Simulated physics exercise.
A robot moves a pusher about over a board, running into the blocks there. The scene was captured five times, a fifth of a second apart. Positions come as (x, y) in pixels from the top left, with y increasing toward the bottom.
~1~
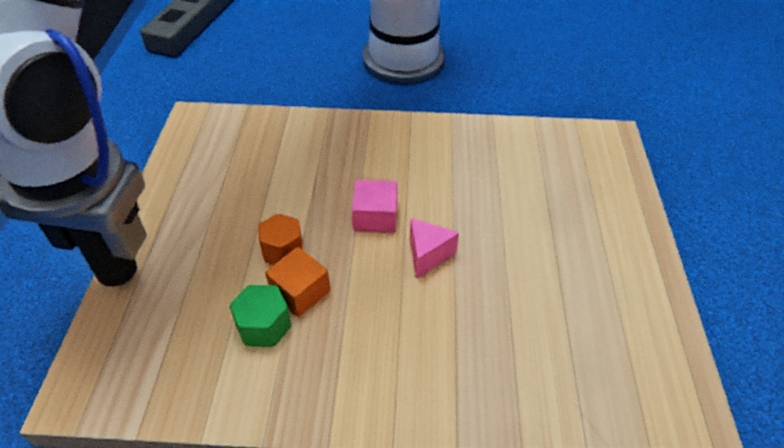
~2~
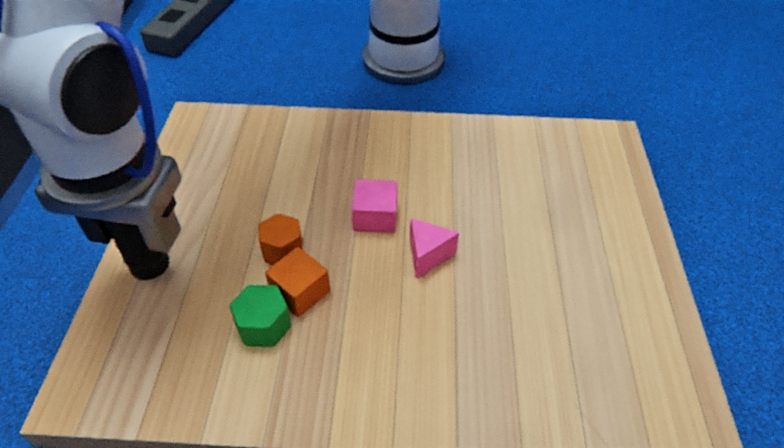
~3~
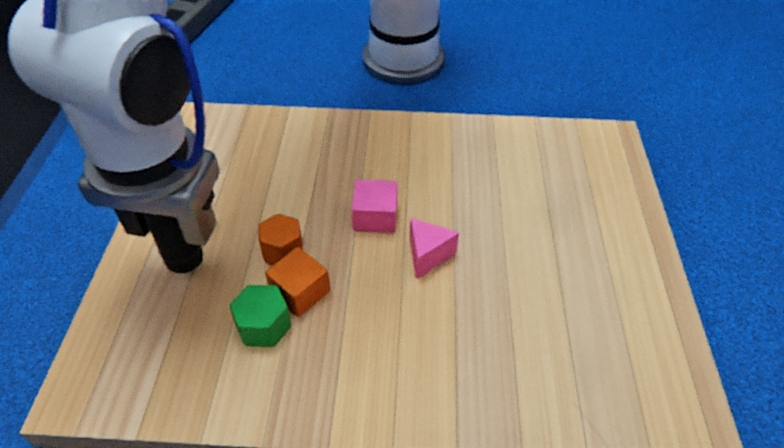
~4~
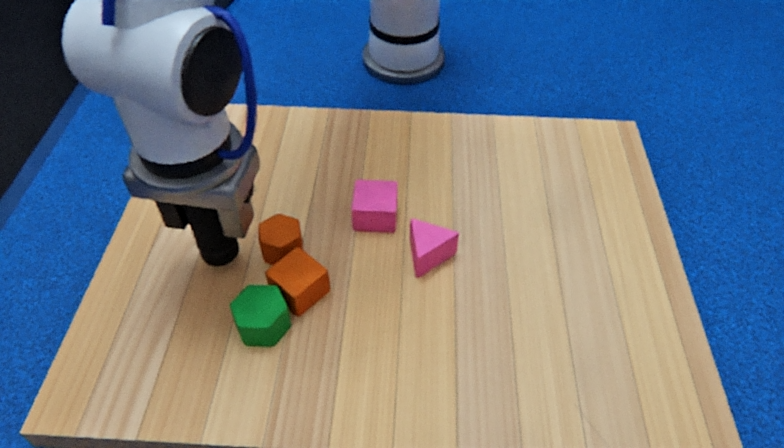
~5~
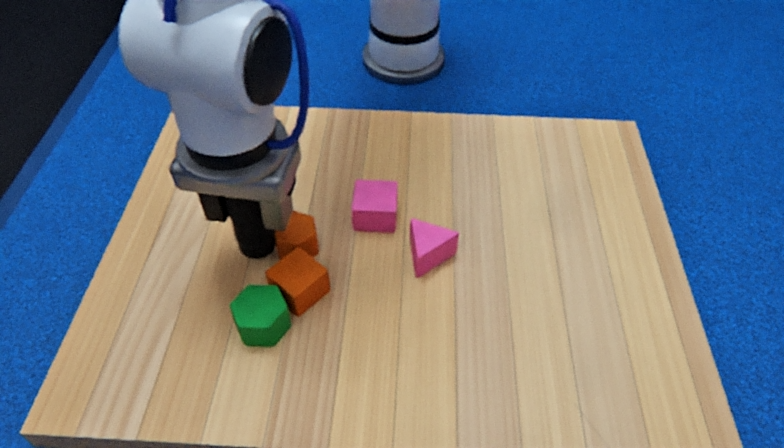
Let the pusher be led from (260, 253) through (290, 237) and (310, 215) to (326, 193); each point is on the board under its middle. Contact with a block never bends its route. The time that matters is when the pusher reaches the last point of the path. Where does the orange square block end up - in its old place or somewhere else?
That one stays where it is.
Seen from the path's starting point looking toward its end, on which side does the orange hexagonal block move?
Answer: Right.
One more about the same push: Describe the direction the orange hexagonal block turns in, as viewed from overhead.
The sense of turning is clockwise.
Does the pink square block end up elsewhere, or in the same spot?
At the moment the path ends, the pink square block still stands where it did.
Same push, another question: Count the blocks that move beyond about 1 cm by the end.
Blocks moved: One.
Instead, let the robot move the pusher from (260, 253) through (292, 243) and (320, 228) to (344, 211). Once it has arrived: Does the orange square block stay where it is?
I believe so.
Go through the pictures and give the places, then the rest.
The first picture shows lower end of the pusher (118, 272), tops of blocks, orange hexagonal block (279, 229), orange square block (296, 271), pink square block (375, 195).
The second picture shows pusher (150, 266), blocks as before.
The third picture shows pusher (185, 259), blocks as before.
The fourth picture shows pusher (221, 252), blocks as before.
The fifth picture shows pusher (258, 245), orange hexagonal block (295, 227), orange square block (296, 271), pink square block (375, 195).
What follows on the original path. One third of the way, pusher (289, 229); orange hexagonal block (326, 219), turned 25° clockwise.
Two thirds of the way, pusher (309, 206); orange hexagonal block (332, 218), turned 35° clockwise.
At the end, pusher (325, 185); orange hexagonal block (332, 218), turned 35° clockwise; orange square block not moved; pink square block not moved.
